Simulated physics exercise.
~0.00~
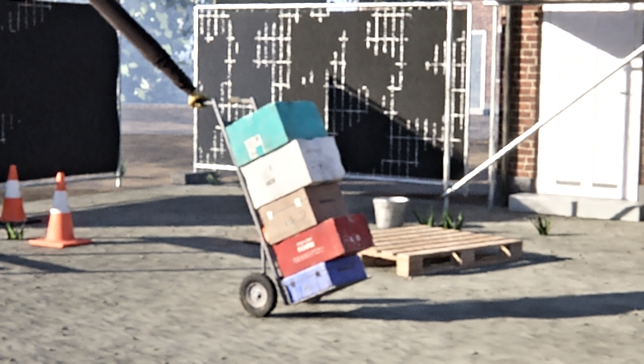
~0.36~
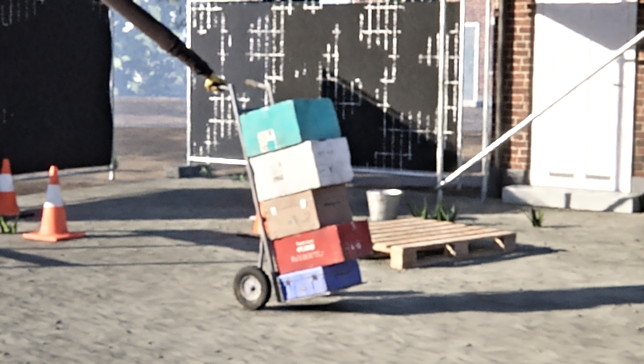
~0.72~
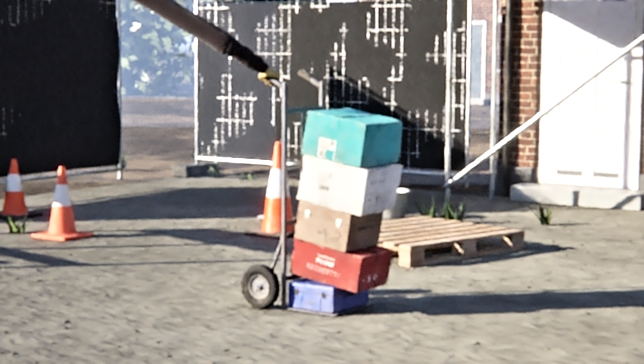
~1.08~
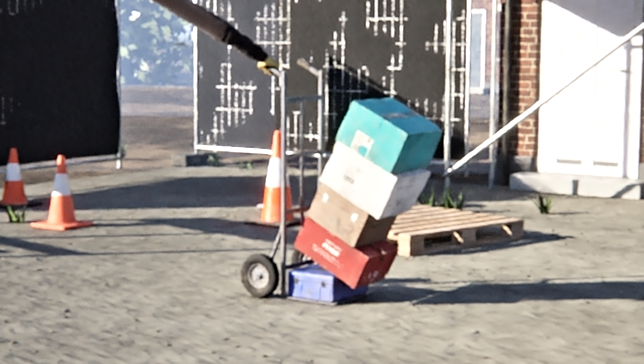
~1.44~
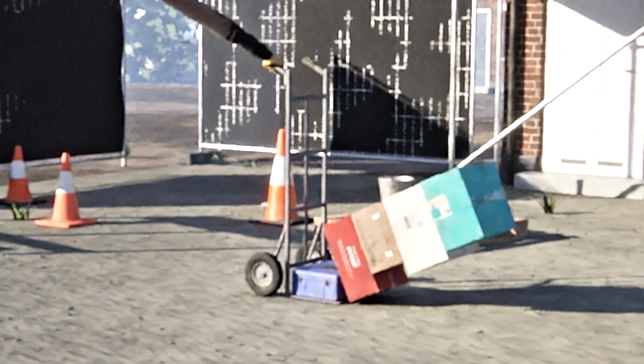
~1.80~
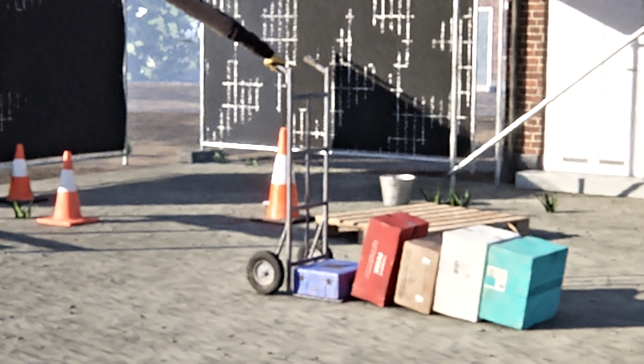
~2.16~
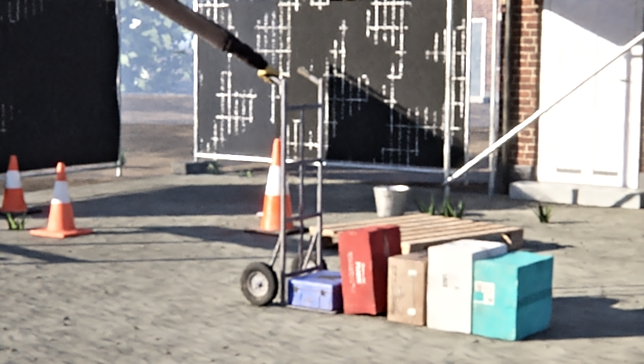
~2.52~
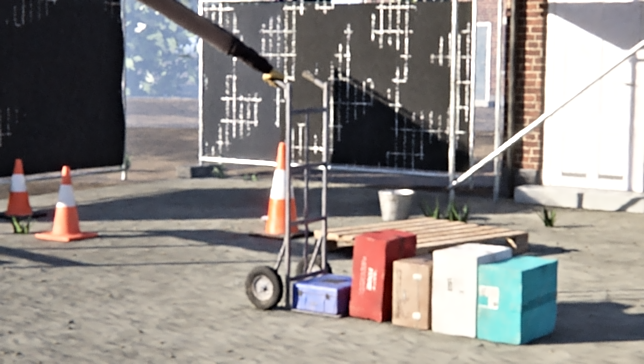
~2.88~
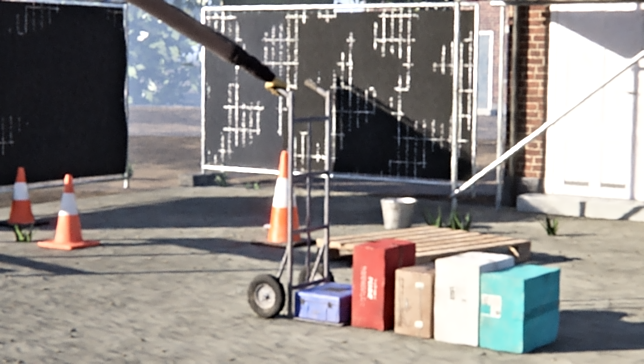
The clip opens on a paved yard with traffic cones and a wooden pallet, where a long dark arm reaching in from the upper left holds a hand truck tilted back to the left, stacked with five boxes. The arm swings the truck upright, and the stack starts leaning to the right. As the truck stops, the turquoise, white, brown and red boxes topple over together, while the blue one stays at the bottom. They come down in a row across the ground. At the end the truck stands upright, still held, with the red box tipped over against the blue one.
